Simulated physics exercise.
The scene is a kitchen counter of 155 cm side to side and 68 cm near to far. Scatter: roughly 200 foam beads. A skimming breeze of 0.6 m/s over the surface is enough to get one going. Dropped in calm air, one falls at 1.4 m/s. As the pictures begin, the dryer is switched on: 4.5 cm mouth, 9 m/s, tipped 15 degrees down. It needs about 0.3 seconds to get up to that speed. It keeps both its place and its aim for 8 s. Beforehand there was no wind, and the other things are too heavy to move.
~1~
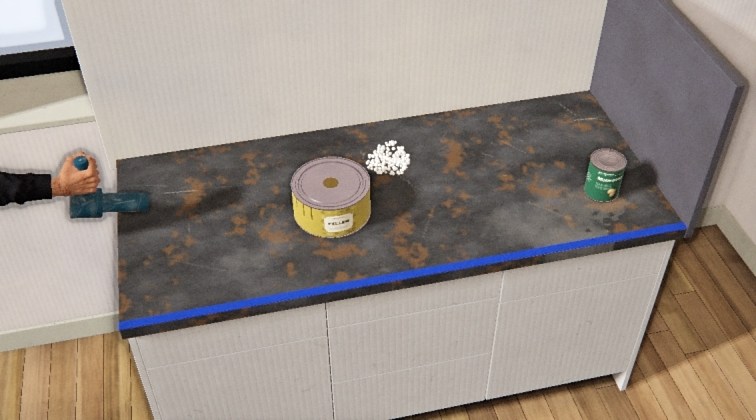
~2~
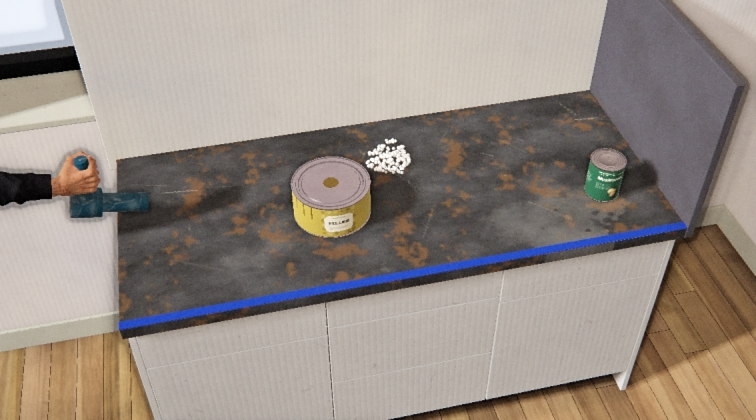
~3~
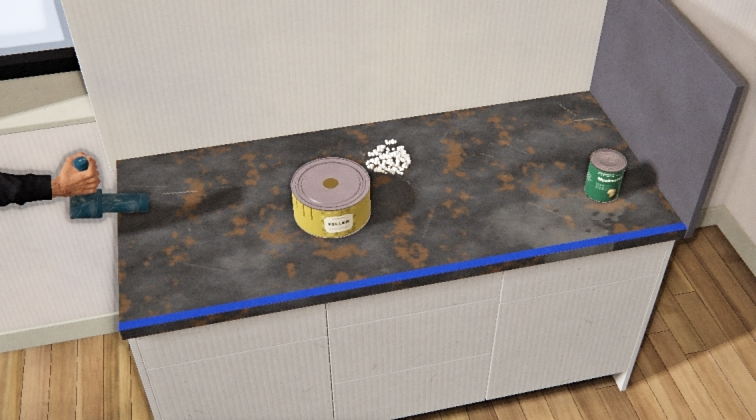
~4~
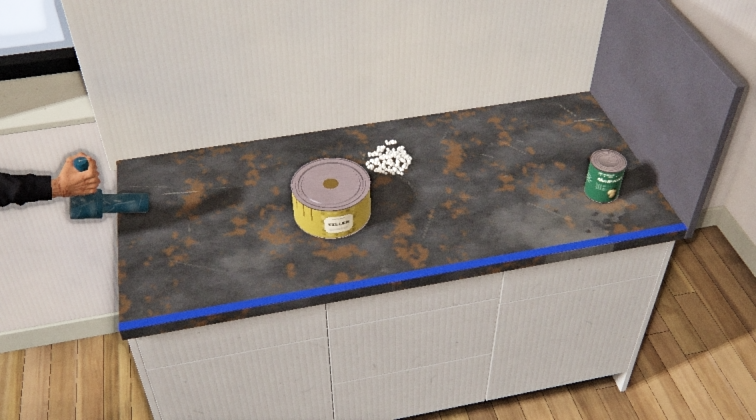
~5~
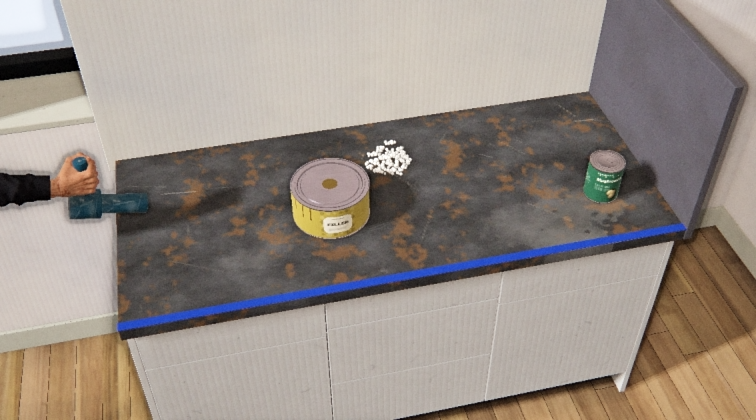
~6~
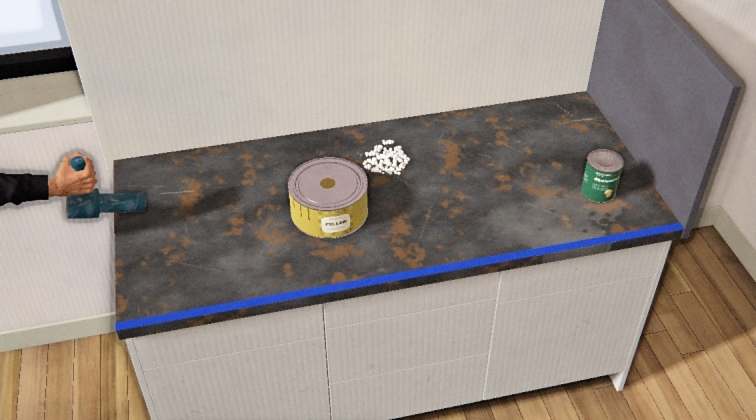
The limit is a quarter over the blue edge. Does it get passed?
Short version: The quarter limit is exceeded at that edge.
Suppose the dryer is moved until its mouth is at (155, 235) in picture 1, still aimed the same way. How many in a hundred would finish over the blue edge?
Result: Approx. 0 %.
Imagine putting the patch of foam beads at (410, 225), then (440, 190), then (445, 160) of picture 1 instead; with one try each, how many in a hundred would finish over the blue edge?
Going through the three spots in order, you'd get 0 percent, 2 percent and 70 percent.
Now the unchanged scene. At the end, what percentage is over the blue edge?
Roughly 80 percent at the end.
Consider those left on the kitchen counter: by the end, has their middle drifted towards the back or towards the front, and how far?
The middle sits nearer the rear edge now, some 15 cm away from where it began.
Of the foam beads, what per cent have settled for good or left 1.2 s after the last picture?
Close to 0 % of them.
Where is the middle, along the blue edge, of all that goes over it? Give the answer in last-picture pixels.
Roughly at pixel (681, 230).
Then, 1.2 s after the last picture the count stands so, 0 % are over the blue edge; the middle of those still in play is near (613, 137).
Then, 2.2 s after the last picture the count stands so, 18 % are over the blue edge; the middle of those still in play is near (647, 181).
Then, 4.1 s after the last picture the count stands so, 70 % are over the blue edge; the middle of those still in play is near (628, 155).
Then, 7.7 s after the last picture, at the end, 82 % are over the blue edge; the middle of those still in play is near (589, 96).
